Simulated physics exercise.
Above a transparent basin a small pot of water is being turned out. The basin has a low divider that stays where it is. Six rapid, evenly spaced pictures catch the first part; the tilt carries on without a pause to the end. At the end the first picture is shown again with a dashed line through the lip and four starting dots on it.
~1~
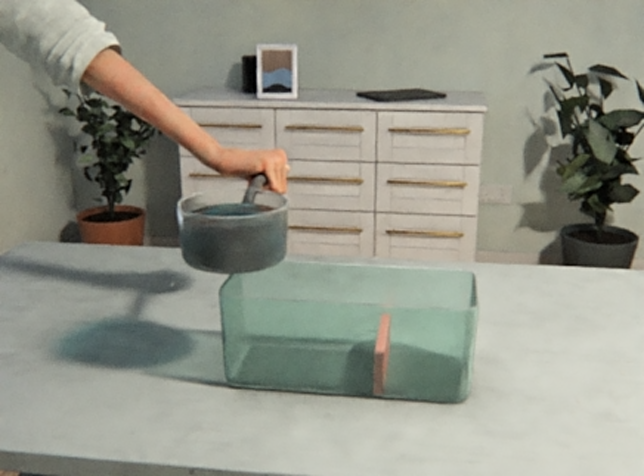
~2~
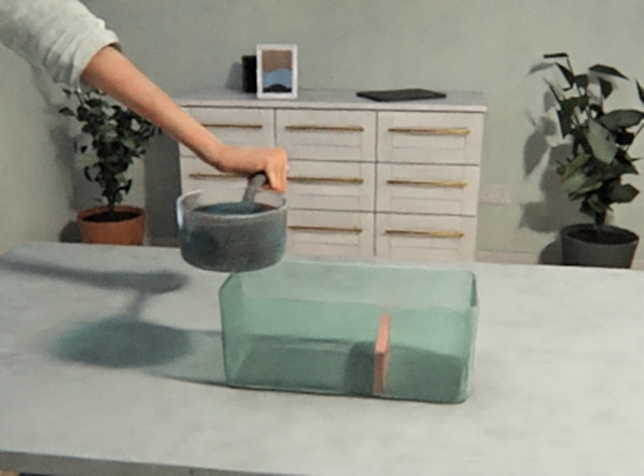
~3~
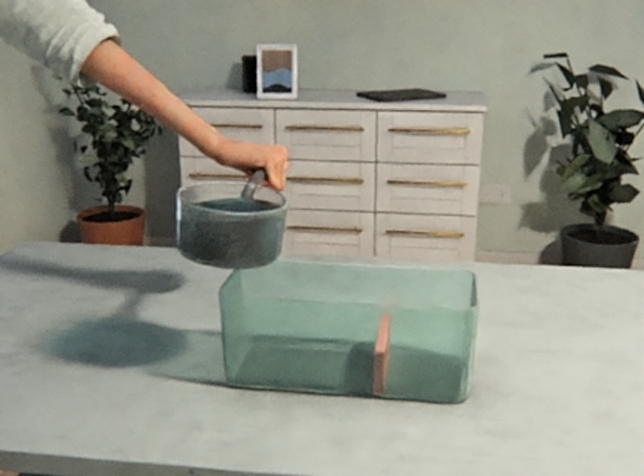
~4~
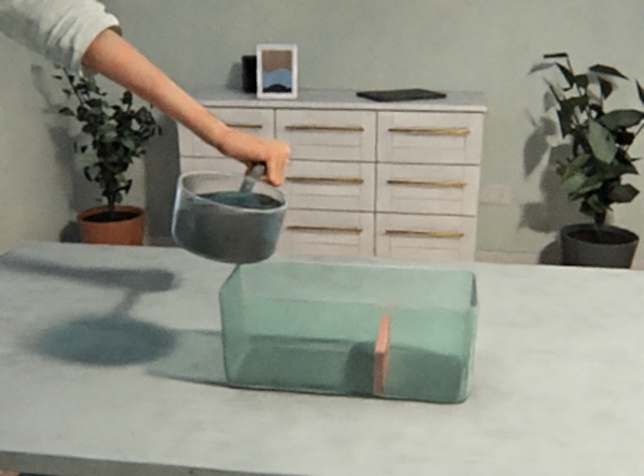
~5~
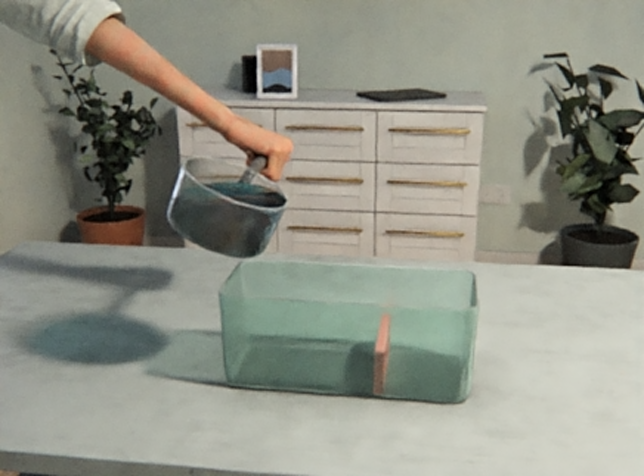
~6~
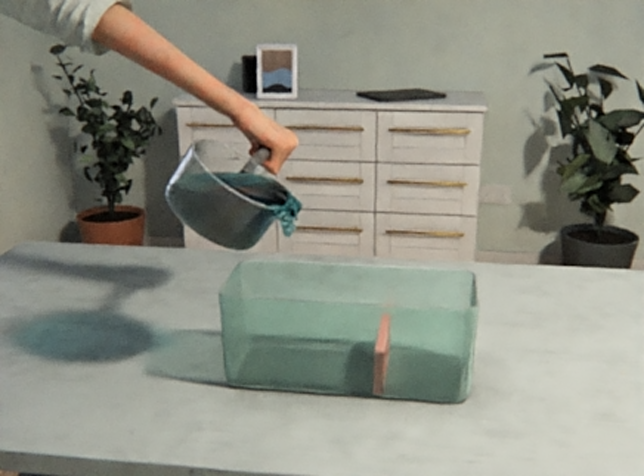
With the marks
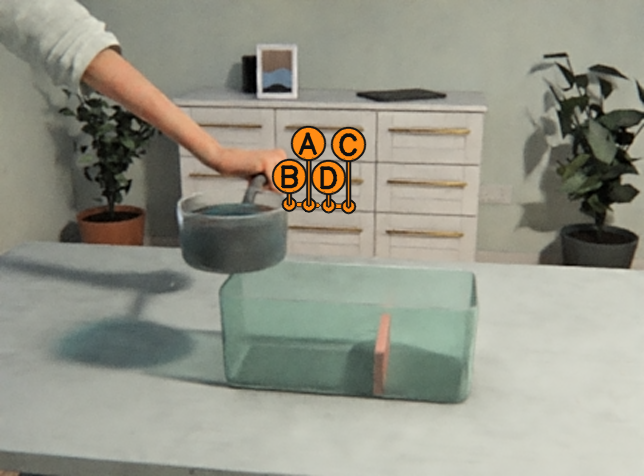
A hand holding a small pot of water above a transparent basin, gradually tilting it rightward until water slips over the lip.
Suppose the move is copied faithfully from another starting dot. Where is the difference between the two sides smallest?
A is best.
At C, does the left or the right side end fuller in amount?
More ends on the right.
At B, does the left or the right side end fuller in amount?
The left one.
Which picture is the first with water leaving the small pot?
Picture 6.
In orange, A at (308, 205); B at (289, 204); C at (348, 206); D at (328, 205).
For spot A, about 40 % ends left of the wall and 59 % right of it.
For spot B, about 84 % ends left of the wall and 15 % right of it.
For spot C, about 6 % ends left of the wall and 93 % right of it.
For spot D, about 8 % ends left of the wall and 92 % right of it.
